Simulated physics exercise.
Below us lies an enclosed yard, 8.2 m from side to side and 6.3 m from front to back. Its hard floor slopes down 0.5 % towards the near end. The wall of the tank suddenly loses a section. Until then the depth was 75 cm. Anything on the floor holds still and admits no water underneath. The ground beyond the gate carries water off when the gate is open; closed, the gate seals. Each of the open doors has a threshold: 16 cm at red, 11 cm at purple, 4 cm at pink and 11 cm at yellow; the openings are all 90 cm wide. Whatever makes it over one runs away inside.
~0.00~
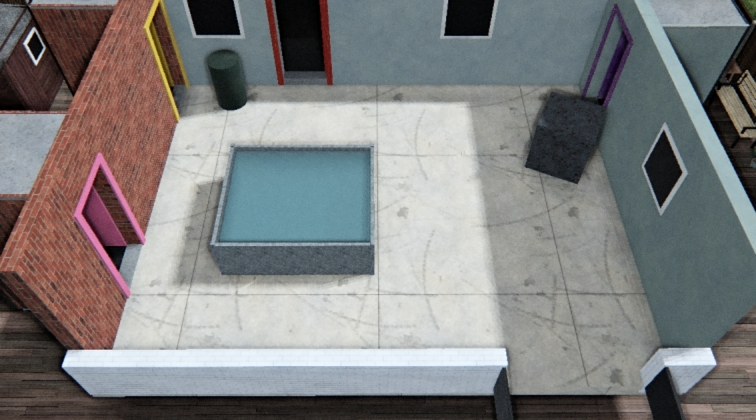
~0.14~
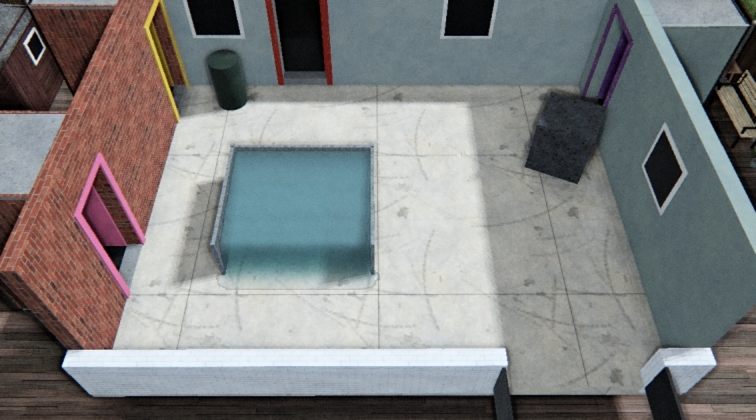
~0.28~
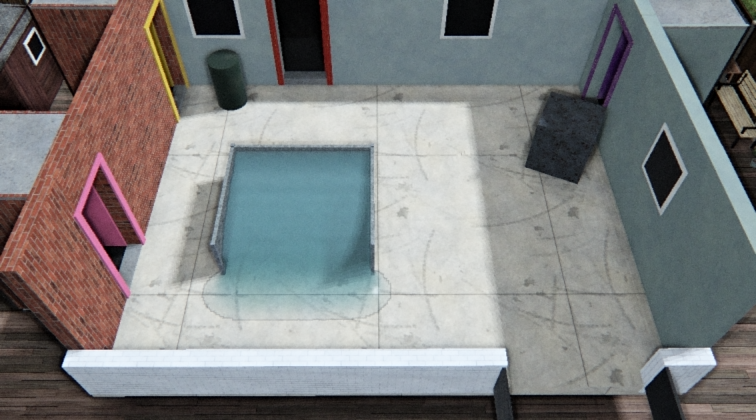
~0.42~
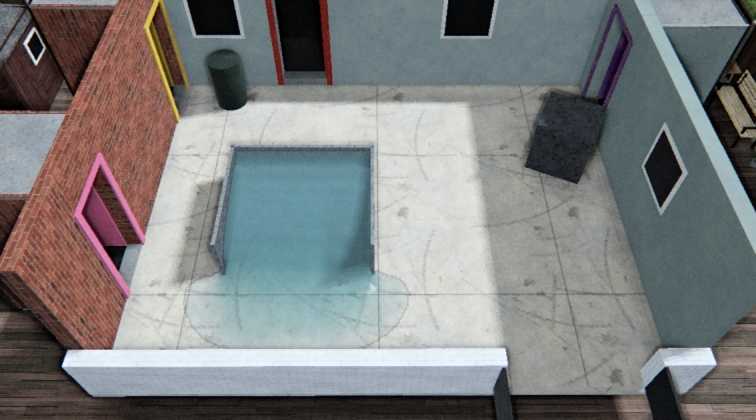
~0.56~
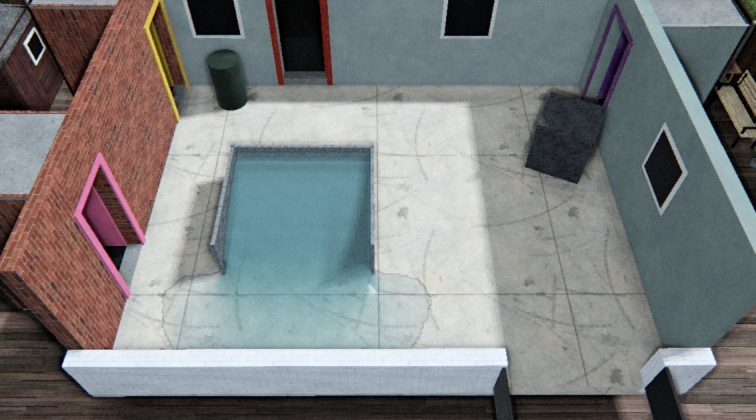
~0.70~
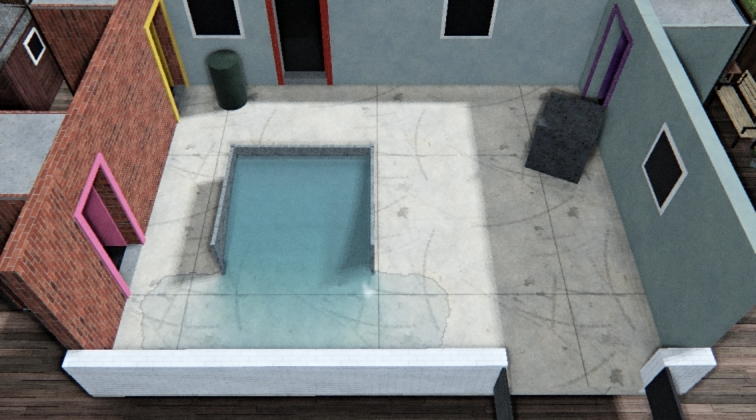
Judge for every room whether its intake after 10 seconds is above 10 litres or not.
The red door will see an amount within the limit come in, the purple door will see an amount within the limit come in, the pink door will see too much water come in, the yellow door will see too much water come in.
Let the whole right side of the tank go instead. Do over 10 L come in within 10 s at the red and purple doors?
The red door comes out less than that and the purple door more than that.
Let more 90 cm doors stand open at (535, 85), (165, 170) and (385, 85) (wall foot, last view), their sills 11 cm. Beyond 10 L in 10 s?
Result in order - not enough, not enough, not enough.
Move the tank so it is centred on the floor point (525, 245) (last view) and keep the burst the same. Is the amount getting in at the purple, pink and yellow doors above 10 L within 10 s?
Then: Purple not over, pink above, yellow under.
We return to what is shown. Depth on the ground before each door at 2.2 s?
You'd see red at 0 cm, purple at 0 cm, pink at 11 cm and yellow at 0 cm.
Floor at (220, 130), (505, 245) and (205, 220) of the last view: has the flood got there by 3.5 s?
Going in order, covered, then covered, then covered.
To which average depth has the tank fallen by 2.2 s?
21 cm.
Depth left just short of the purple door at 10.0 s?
It's some 5.5 centimetres deep.
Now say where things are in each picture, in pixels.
The tank at (298, 195) is whole and still, 75 cm deep, in the first picture.
Water pours out at (297, 264) and has run 1.2 m, to (373, 278); typically 6 cm deep outside, 75 cm at the tank's back, in the second picture.
Water pours out at (297, 264) and has run 1.5 m, to (384, 298); typically 13 cm deep outside, 75 cm at the tank's back, in the third picture.
Water pours out at (297, 265) and has run 1.8 m, to (396, 315); typically 12 cm deep outside, 71 cm at the tank's back, in the fourth picture.
Water pours out at (297, 266) and has run 2.1 m, to (412, 336); typically 10 cm deep outside, 64 cm at the tank's back, in the fifth picture.
Water pours out at (297, 266) and has run 2.5 m, to a hidden place; typically 11 cm deep outside, 64 cm at the tank's back, in the sixth picture.
After 1.4 s water covers 20 % of the floor and is deepest (56 cm) near (294, 371); red door not reached, purple door not reached, pink door not reached, yellow door not reached.
After 2.2 s water covers 30 % of the floor and is deepest (54 cm) near (107, 372); red door not reached, purple door not reached, pink door 11 cm at the sill, 1 L in, yellow door not reached.
After 3.5 s water covers 60 % of the floor and is deepest (30 cm) near (107, 372); red door not reached, purple door not reached, pink door 15 cm at the sill, 57 L in, yellow door 3 cm at the sill, 0 L in.
After 6.0 s water covers 80 % of the floor and is deepest (20 cm) near (186, 95); red door 10 cm at the sill, 0 L in, purple door 4 cm at the sill, 0 L in, pink door 9 cm at the sill, 139 L in, yellow door 18 cm at the sill, 30 L in.
After 10.0 s water covers 100 % of the floor and is deepest (10 cm) near (530, 153); red door 4 cm at the sill, 0 L in, purple door 6 cm at the sill, 0 L in, pink door 6 cm at the sill, 162 L in, yellow door 6 cm at the sill, 55 L in.
